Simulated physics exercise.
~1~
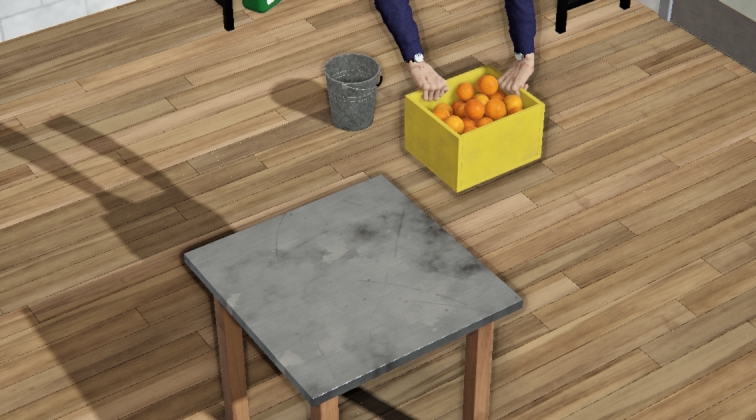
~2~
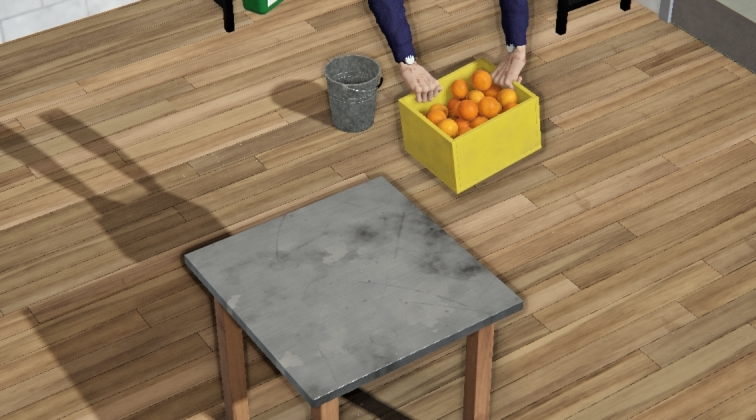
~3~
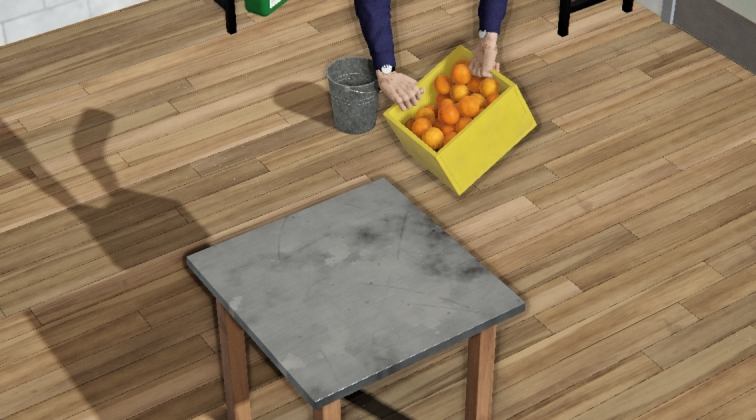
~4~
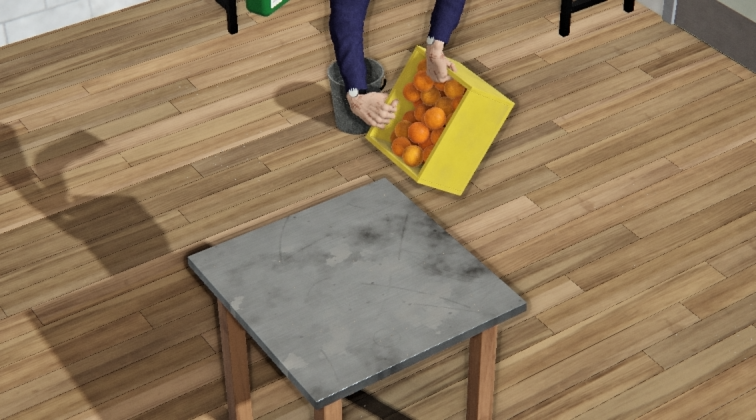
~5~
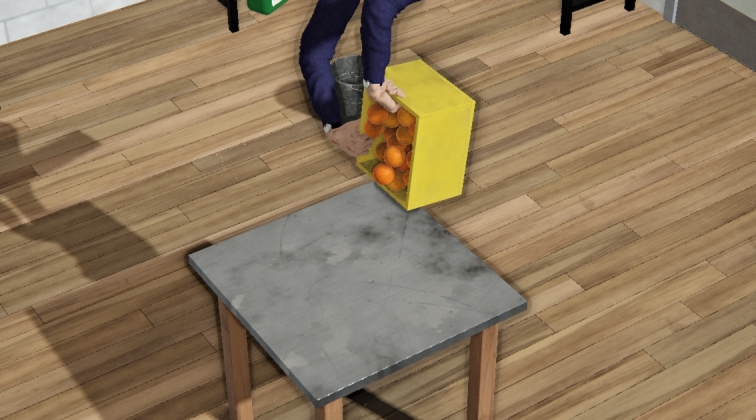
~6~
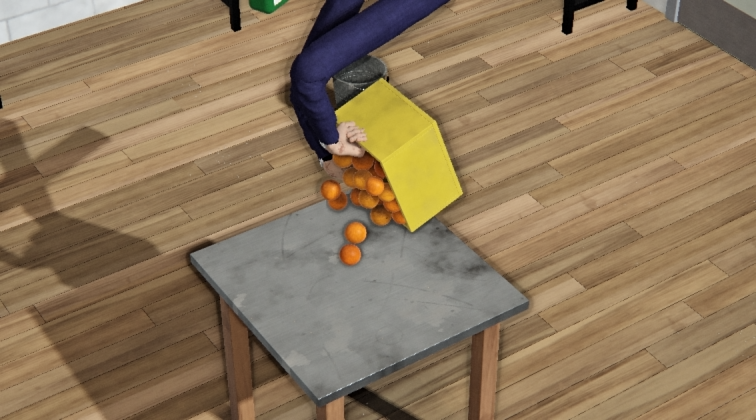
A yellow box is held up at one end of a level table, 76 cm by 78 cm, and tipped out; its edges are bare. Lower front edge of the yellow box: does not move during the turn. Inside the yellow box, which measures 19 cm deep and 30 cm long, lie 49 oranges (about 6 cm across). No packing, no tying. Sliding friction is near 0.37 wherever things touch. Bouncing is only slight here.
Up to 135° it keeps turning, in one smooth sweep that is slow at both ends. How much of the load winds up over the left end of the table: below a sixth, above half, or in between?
The count lies from a sixth to half of the whole.
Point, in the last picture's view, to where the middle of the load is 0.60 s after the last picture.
Estimated middle - around (307, 285).
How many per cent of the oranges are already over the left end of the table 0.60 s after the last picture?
Estimated fraction: Some 15 percent.
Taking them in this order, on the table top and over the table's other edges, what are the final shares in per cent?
Roughly 50 % for the first place and 15 % for the second.
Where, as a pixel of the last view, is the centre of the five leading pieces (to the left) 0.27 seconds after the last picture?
Centre approx. at (252, 311) px.
Then, 0.27 s after the last picture, tilt 135°; 3 still in the yellow box, 43 on the table top and 3 in the air.
Then, 0.60 s after the last picture, tilt 135°; 40 on the table top, 7 over the left end of the table and 2 over the table's other edges.
Then, 1.07 s after the last picture, tilt 135°; 26 on the table top, 16 over the left end of the table and 7 over the table's other edges.
Outcome (1.67 s after the last picture), 24 on the table top, 18 over the left end of the table and 7 over the table's other edges. Asked share, 18 of 49, 37 per cent.
